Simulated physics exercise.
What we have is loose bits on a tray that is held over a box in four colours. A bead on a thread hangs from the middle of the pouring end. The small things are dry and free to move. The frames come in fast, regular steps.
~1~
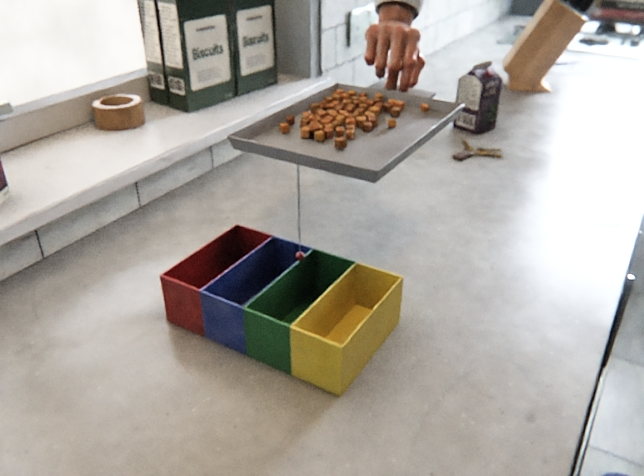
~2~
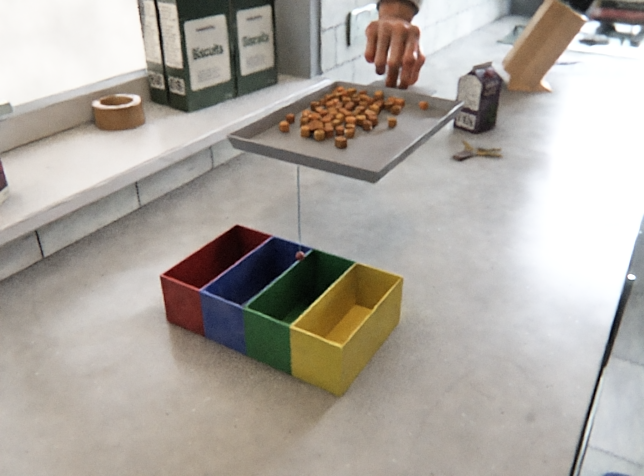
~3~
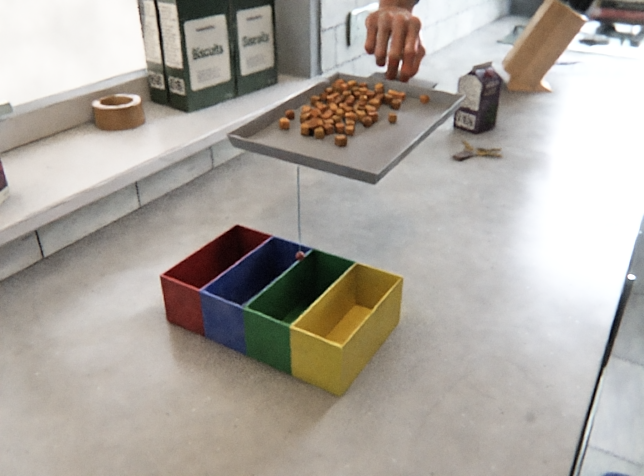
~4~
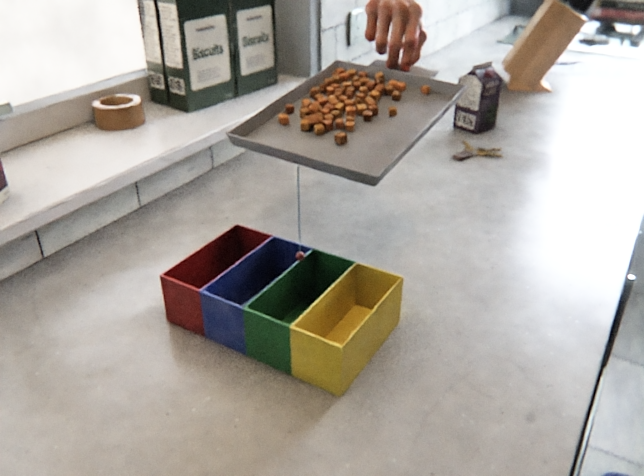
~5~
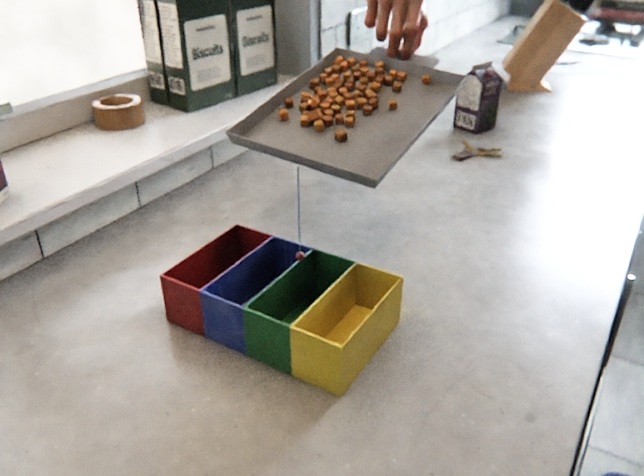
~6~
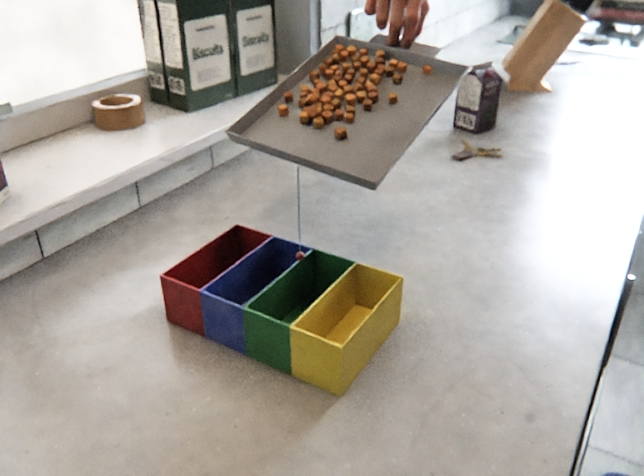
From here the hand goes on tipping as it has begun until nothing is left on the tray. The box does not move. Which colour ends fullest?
Most goes to the yellow cell.
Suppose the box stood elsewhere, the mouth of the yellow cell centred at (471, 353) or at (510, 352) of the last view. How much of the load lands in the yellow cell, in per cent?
About 0 and 0 per cent.
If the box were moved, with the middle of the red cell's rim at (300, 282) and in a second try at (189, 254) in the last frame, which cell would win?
At the first place the blue one, at the second the cell in yellow.
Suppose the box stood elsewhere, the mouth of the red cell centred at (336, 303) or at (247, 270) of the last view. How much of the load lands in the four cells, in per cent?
The first gives 80 %, the second 100 %.
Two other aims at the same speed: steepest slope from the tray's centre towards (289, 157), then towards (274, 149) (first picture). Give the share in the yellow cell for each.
First some 0, then 0 per cent.
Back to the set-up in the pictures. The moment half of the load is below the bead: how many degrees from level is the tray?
Around 100° of tilt.
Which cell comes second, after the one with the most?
Next in line is the cell in green.
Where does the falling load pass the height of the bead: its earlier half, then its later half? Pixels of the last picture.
First near (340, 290), later near (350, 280).
Soon, tray tipped steeply; most on the tray; a stray few in the yellow cell; a small part falling or outside the box.
A while on, tray tipped right over; about half on the tray; about a quarter in the yellow cell; a small part in the green cell; a stray few in the blue cell; about a quarter falling or outside the box.
Towards the end, tray tipped past a quarter turn; about two thirds in the yellow cell; about a quarter in the green cell; a stray few in the blue cell; a small part falling or outside the box.
Finally, tray tipped past a quarter turn; about two thirds in the yellow cell; about a quarter in the green cell; a stray few in the blue cell; none in the red cell; a small part outside the box.
